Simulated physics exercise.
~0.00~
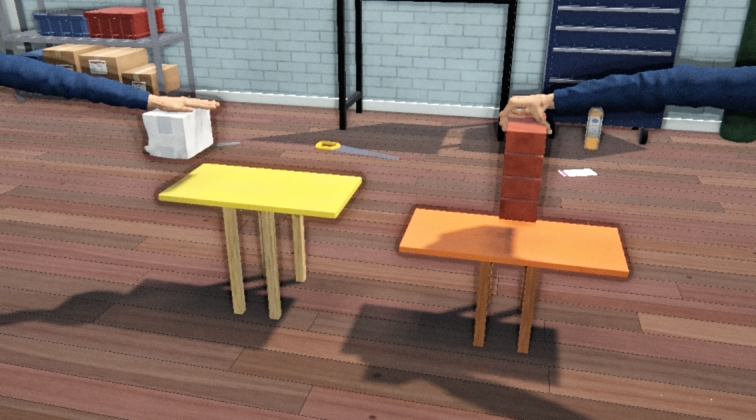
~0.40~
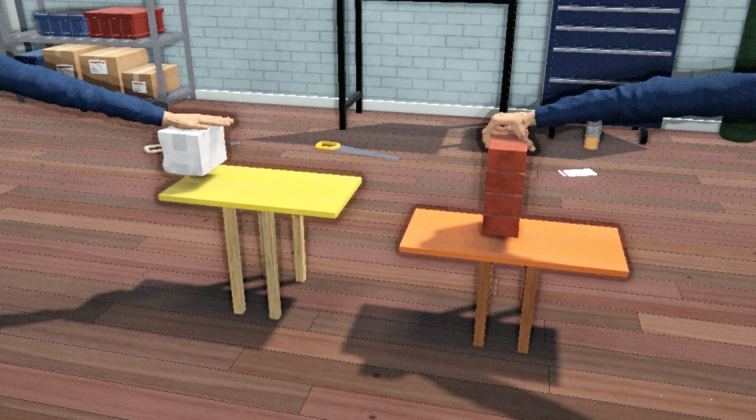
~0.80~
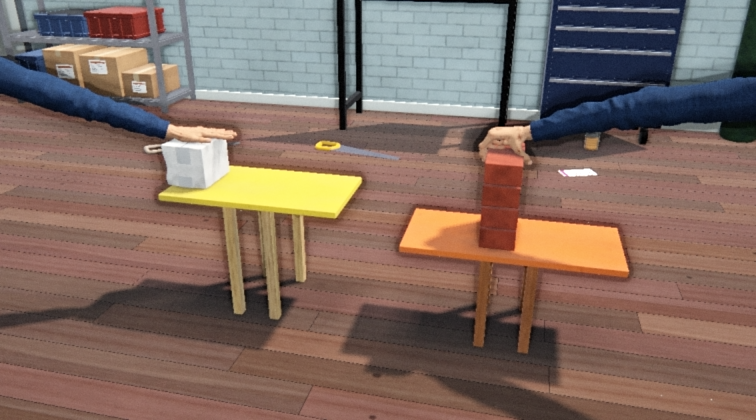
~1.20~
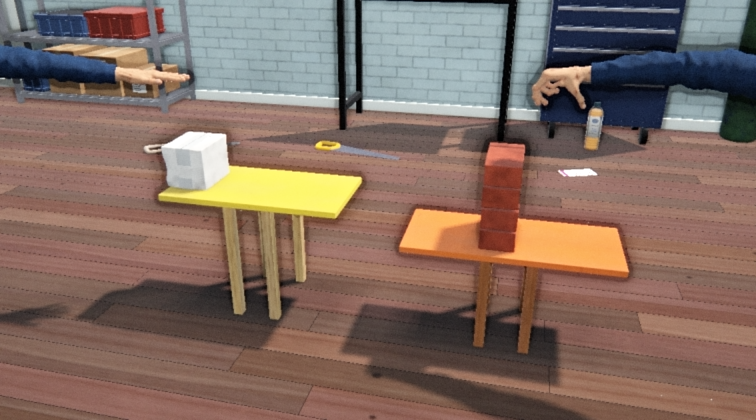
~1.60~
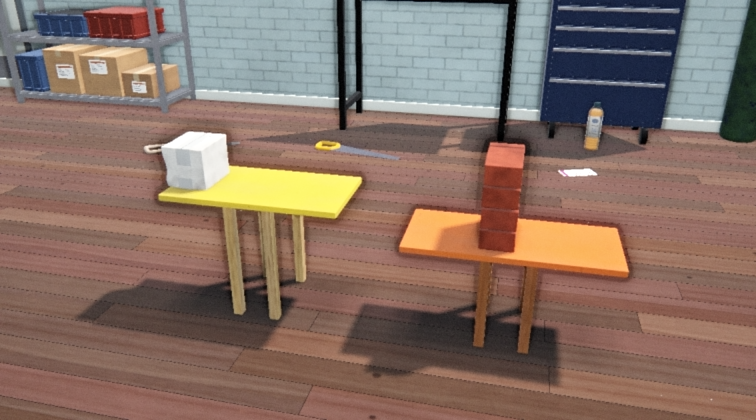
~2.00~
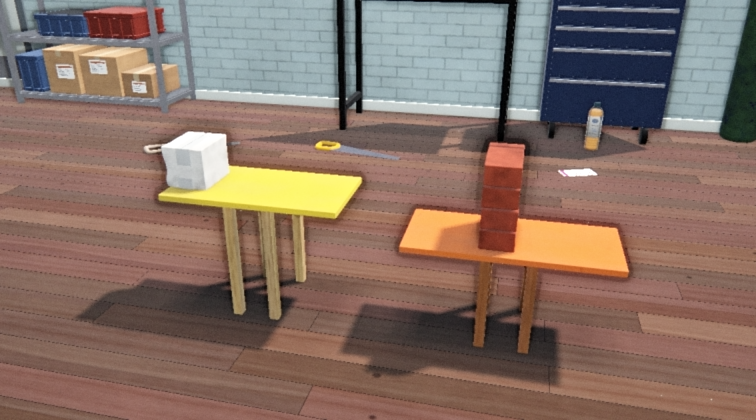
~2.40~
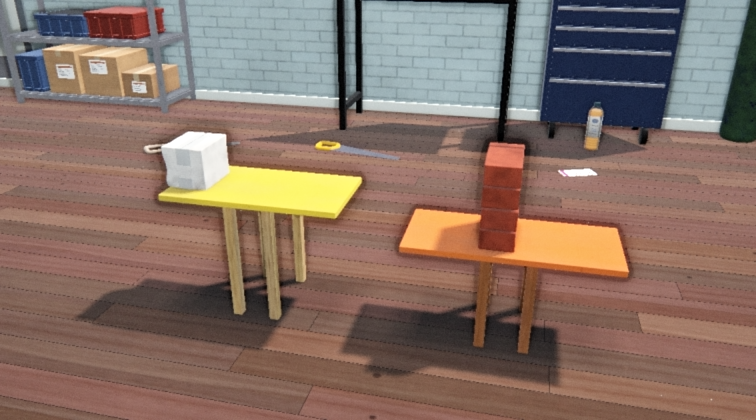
Two hands set a white box and red bricks on two stands, which stay steady.
